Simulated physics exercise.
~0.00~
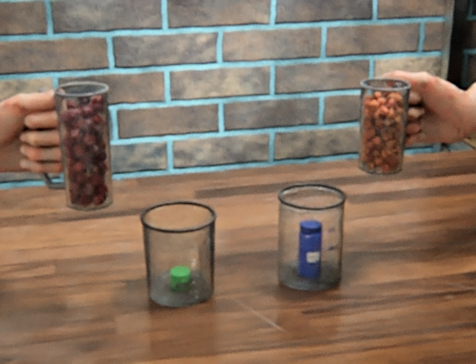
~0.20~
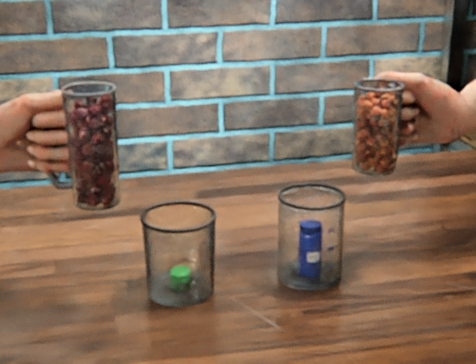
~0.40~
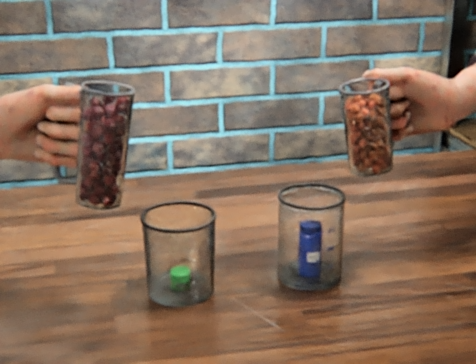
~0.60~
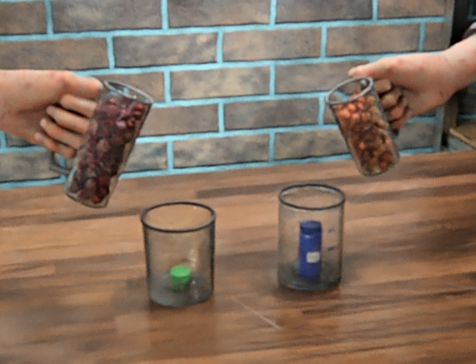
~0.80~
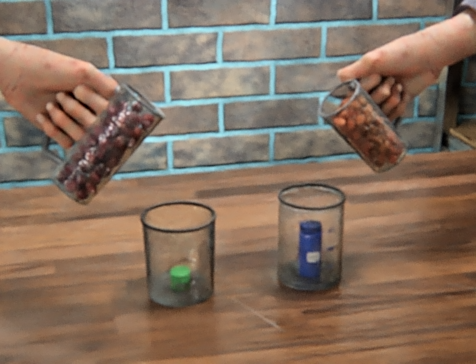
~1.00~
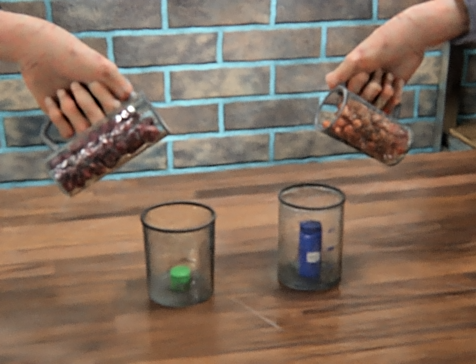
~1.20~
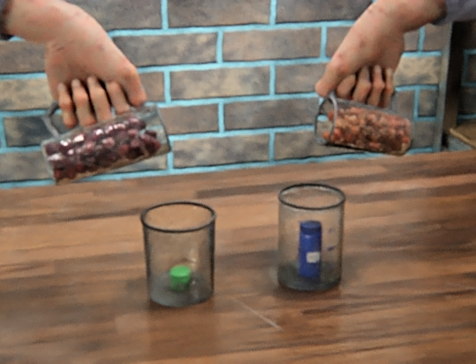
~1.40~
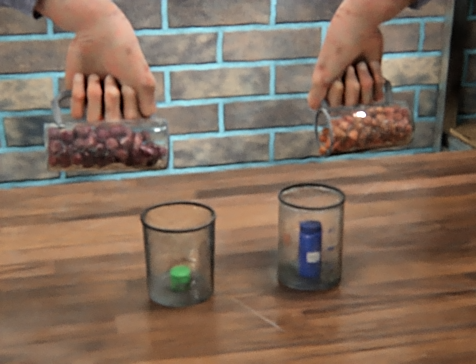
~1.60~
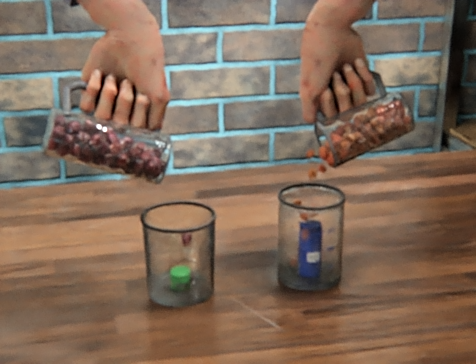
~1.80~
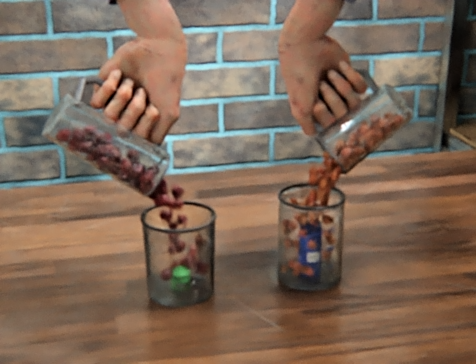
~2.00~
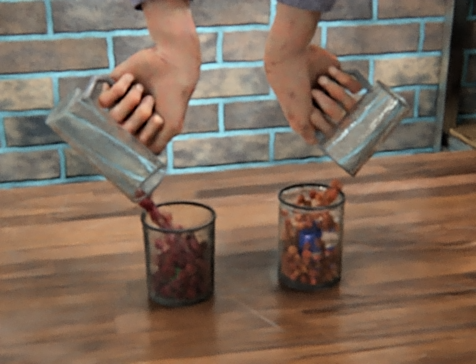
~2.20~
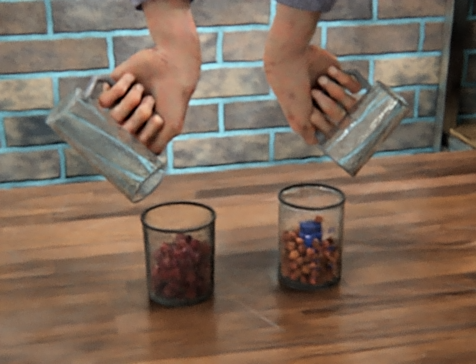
Two hands tipped glass mugs of small dark red and orange-brown pieces into two clear containers on a wooden counter until the mugs were empty, burying the little green thing on the left while the blue one's top still showed on the right.
